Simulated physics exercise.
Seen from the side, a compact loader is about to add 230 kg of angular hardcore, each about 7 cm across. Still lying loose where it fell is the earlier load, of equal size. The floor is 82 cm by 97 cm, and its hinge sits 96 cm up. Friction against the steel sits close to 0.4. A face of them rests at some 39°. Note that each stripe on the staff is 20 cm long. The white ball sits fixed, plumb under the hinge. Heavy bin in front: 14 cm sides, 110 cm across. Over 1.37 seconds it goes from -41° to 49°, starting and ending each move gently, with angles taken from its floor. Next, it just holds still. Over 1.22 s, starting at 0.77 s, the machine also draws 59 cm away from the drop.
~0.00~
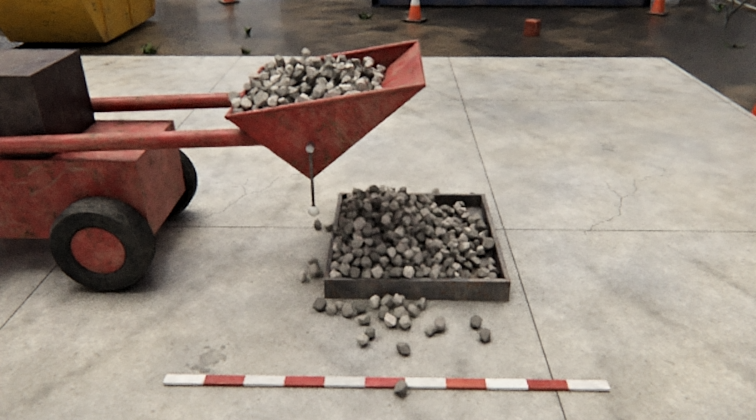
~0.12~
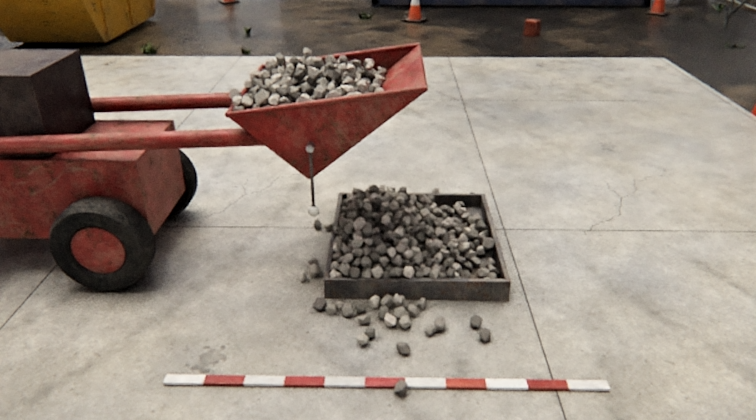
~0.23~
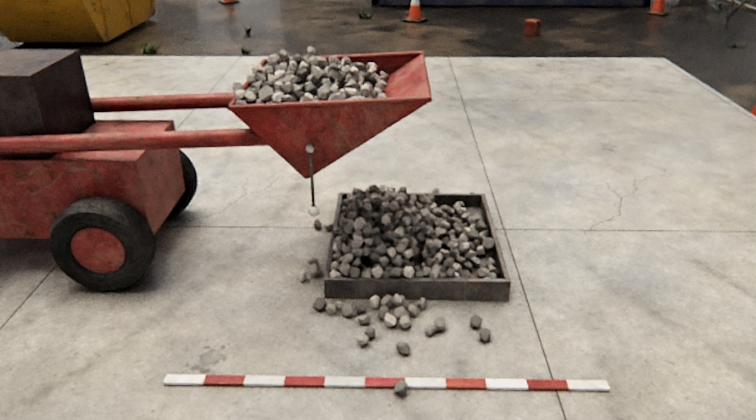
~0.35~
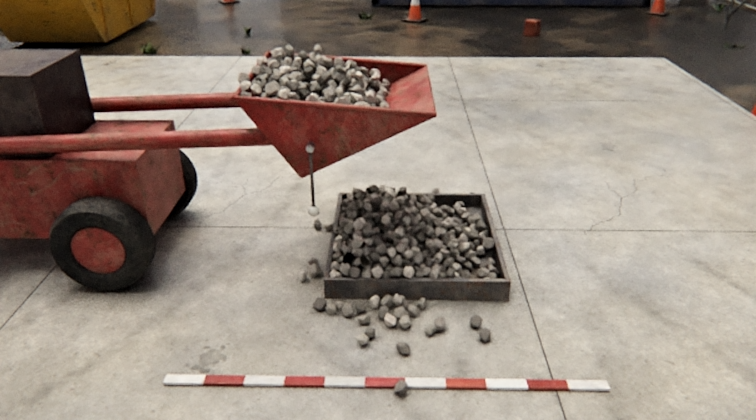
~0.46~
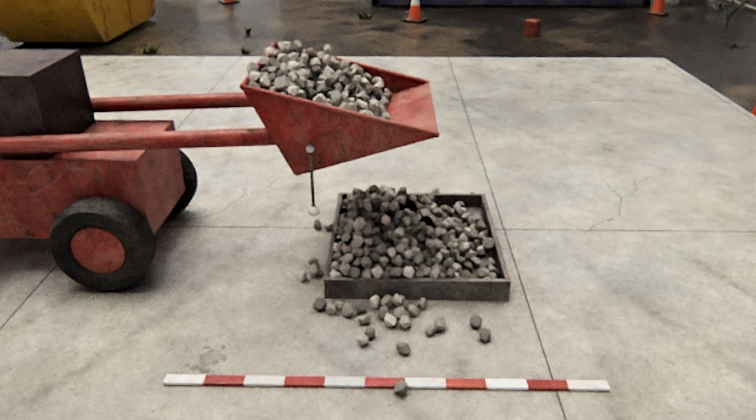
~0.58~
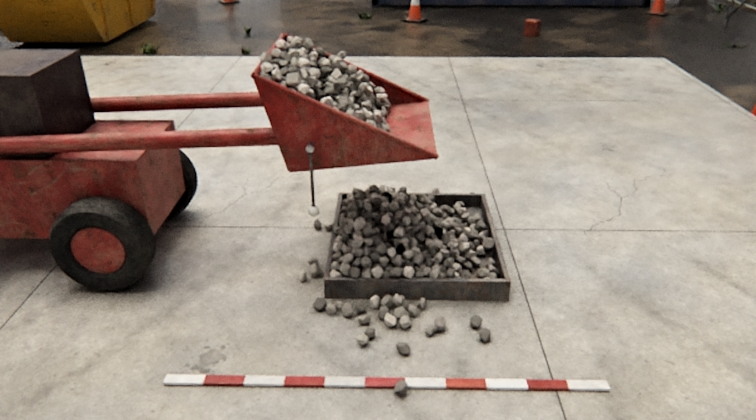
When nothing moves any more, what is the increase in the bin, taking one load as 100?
I would say 51 out of 100.
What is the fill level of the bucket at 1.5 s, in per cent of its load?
I'd say about 15 per cent.
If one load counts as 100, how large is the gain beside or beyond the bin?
Around 15 per cent of a load, I'd say.
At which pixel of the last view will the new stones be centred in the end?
They come to rest centred about (368, 228).
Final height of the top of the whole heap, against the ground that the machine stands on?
About 44 cm up from the ground the machine stands on.
After 1.0 s the floor is at 35°; in per cent of one load, 98 in the bucket, 1 short of the bin, 94 in the bin, 7 beside or beyond the bin; the foremost stones are at (485, 239).
After 1.5 s the floor is at 49°; in per cent of one load, 14 in the bucket, 10 short of the bin, 160 in the bin, 17 beside or beyond the bin; the foremost stones are at (486, 239).
After 2.4 s the floor is at 49°; in per cent of one load, 0 in the bucket, 34 short of the bin, 142 in the bin, 24 beside or beyond the bin; the foremost stones are at (502, 256).
After 4.9 s the floor is at 49°; in per cent of one load, 0 in the bucket, 34 short of the bin, 142 in the bin, 24 beside or beyond the bin; the foremost stones are at (502, 256). Net gain in the bin, 51.
